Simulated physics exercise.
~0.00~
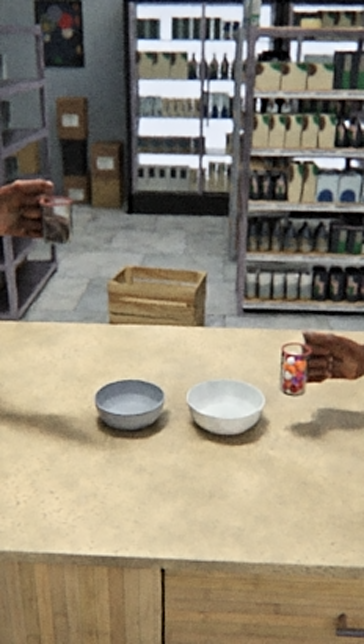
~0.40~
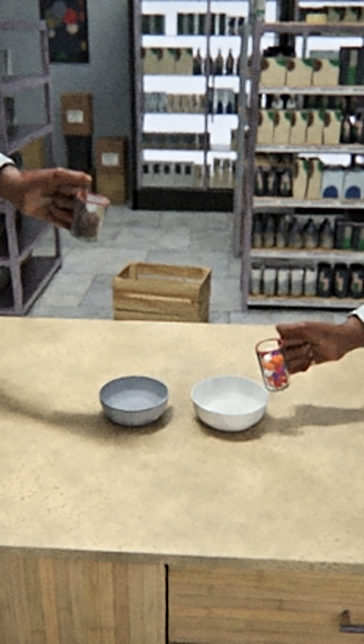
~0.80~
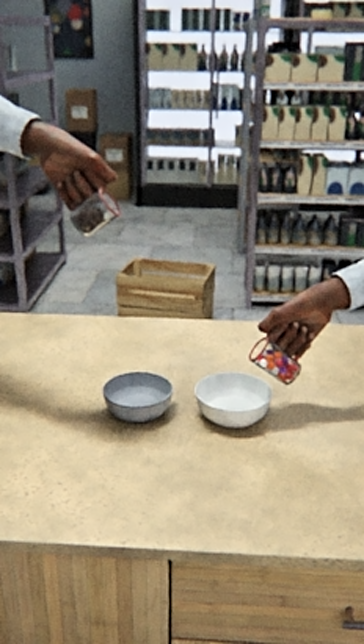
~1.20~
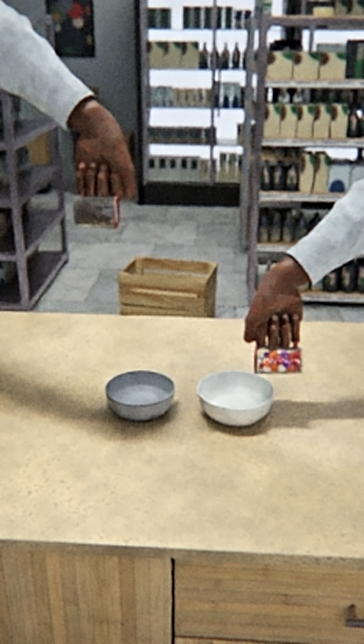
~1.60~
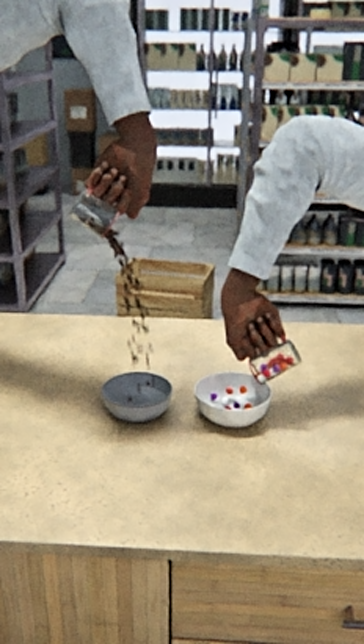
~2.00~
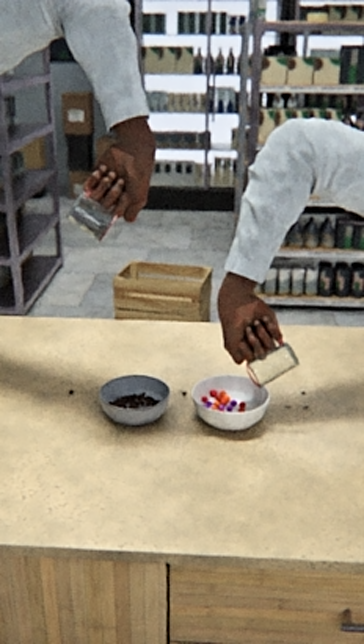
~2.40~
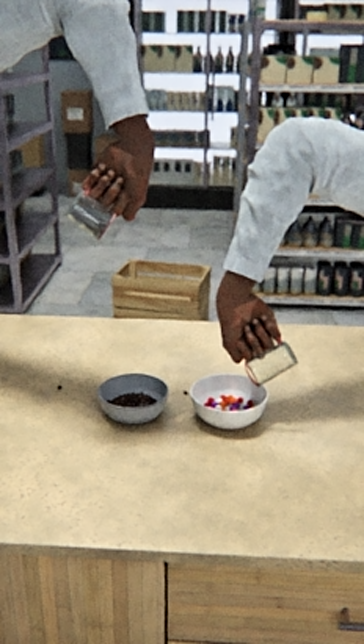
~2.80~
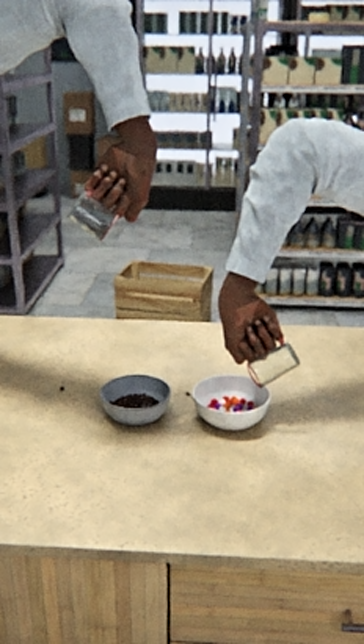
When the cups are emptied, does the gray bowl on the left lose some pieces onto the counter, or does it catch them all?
The gray bowl on the left loses a few dark pieces onto the counter. The white bowl on the right keeps all of its colorful pieces.
